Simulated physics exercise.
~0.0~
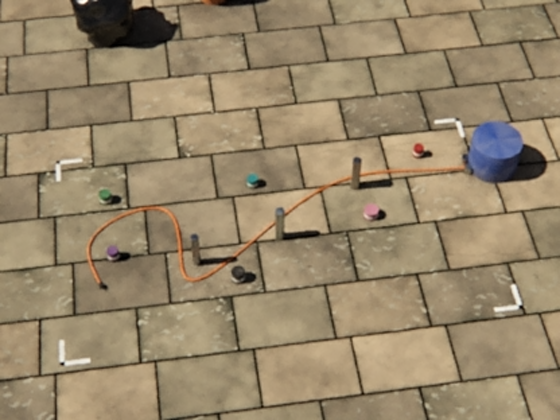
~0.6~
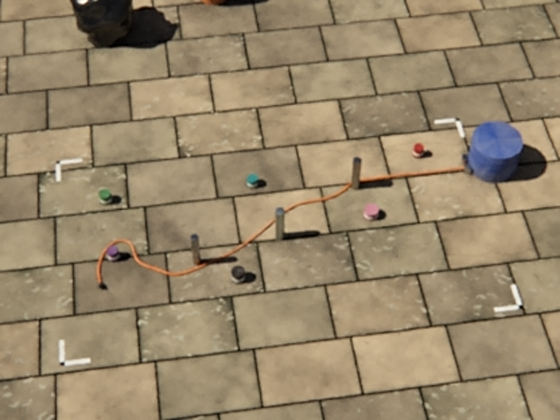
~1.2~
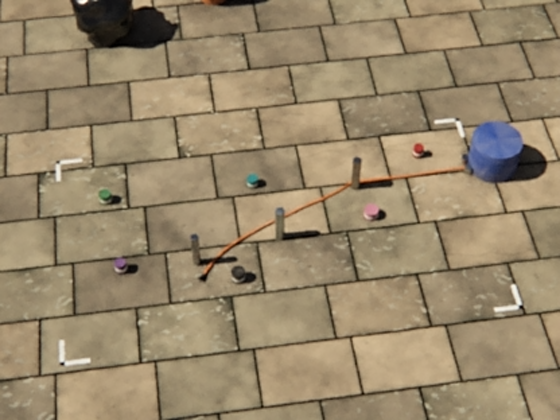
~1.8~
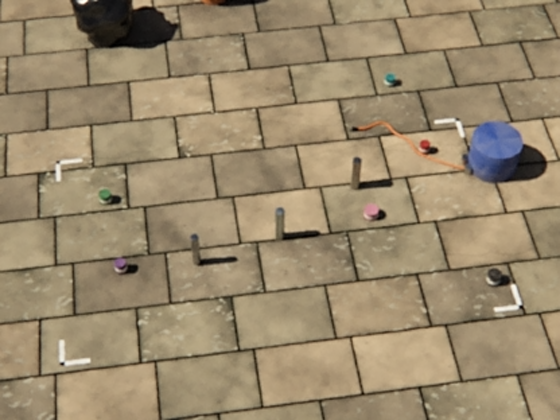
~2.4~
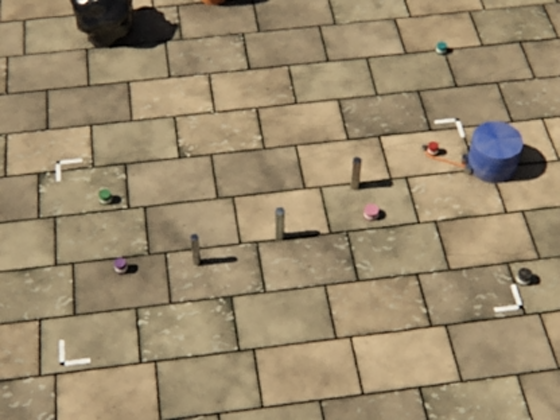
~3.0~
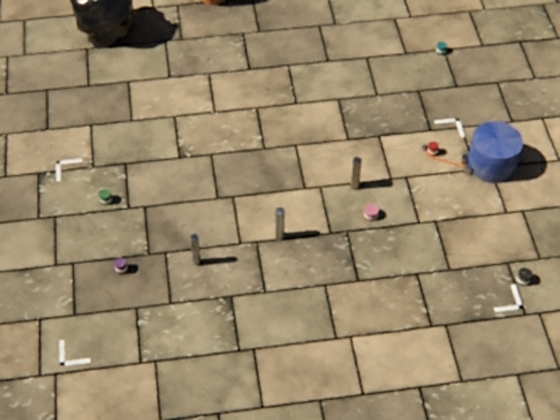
The clip opens on sunlit paving, where a long orange lead winds from a blue drum at the right past three upright posts, with six small coloured tins scattered about. The lead draws in toward the drum, its wide loop at the left shrinking, and the purple tin shifts slightly right and down. The lead's loose end then slides past the posts, while the teal tin travels up and right and the black one moves far right. The red tin shifts a little rightward as the lead shortens further. Finally, only a short stretch remains outside the still drum, with the green and pink tins unmoved.
